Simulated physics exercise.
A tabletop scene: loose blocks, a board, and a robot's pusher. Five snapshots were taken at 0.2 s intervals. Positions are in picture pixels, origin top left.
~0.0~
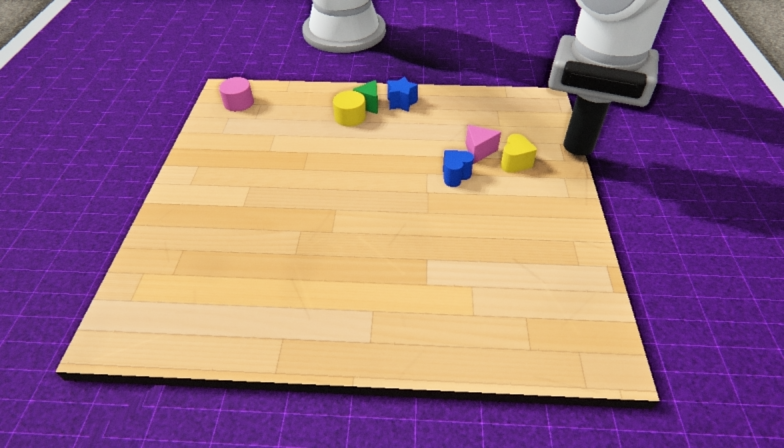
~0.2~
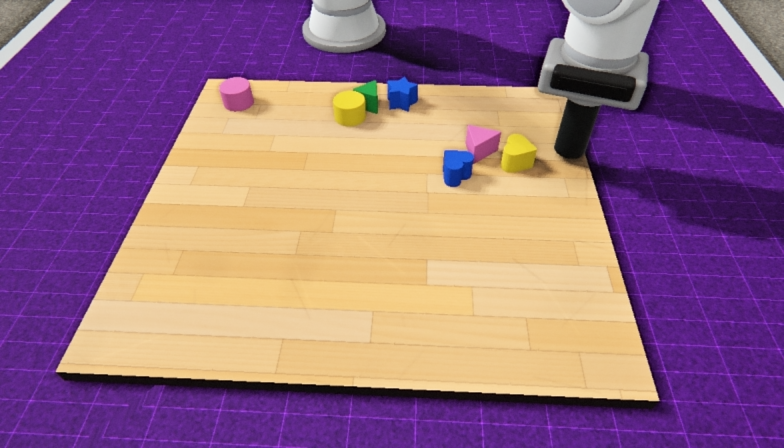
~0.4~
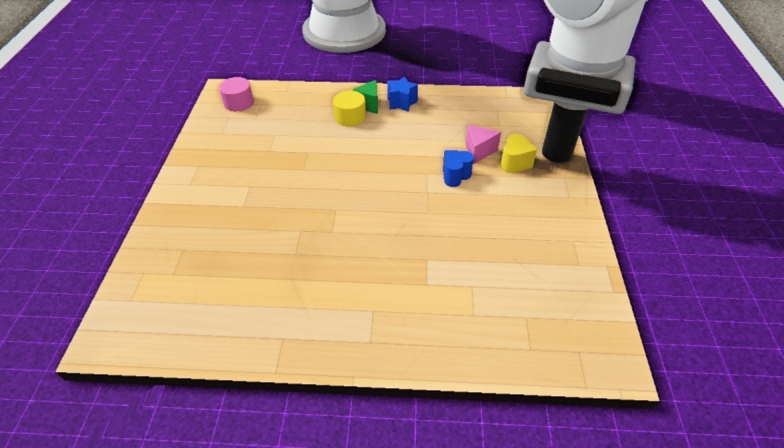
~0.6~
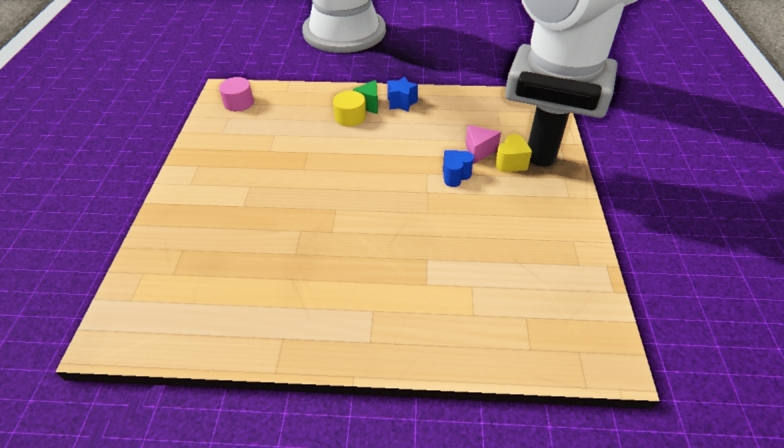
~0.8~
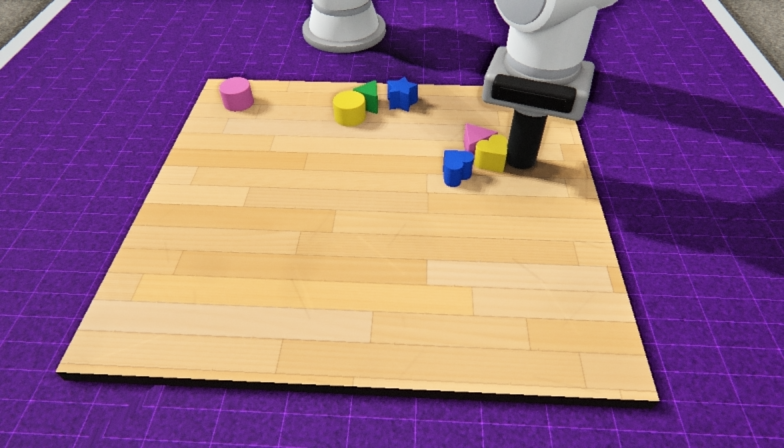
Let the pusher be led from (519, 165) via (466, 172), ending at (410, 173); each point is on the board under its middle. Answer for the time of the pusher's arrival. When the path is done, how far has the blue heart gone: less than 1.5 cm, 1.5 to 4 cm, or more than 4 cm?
Final distance: More than 4 cm.
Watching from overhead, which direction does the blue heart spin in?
From above, it looks like the blue heart goes counterclockwise.
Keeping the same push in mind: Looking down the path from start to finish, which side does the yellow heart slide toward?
It moves off to the right.
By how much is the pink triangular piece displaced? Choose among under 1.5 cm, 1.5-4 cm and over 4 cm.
Answer: 1.5 to 4 cm.
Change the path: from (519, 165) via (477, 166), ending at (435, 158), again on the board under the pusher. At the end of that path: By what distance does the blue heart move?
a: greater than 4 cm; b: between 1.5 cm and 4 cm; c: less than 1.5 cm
b: Between 1.5 cm and 4 cm.
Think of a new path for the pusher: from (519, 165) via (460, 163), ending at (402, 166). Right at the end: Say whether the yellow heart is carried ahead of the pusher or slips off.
The pusher no longer has it in front.
What follows on the original path. One third of the way, pusher at (483, 165); blue heart at (447, 161), turned 25° anticlockwise; pink triangular piece at (466, 128), turned 30° clockwise; yellow heart at (459, 143), turned 30° clockwise.
Two thirds of the way, pusher at (446, 167); blue heart at (428, 167), turned 90° anticlockwise; pink triangular piece at (465, 128), turned 35° clockwise; yellow heart at (434, 138), turned 65° clockwise.
At the end, pusher at (410, 167); blue heart at (411, 173), turned 135° anticlockwise; pink triangular piece at (465, 128), turned 35° clockwise; yellow heart at (430, 136), turned 80° clockwise.
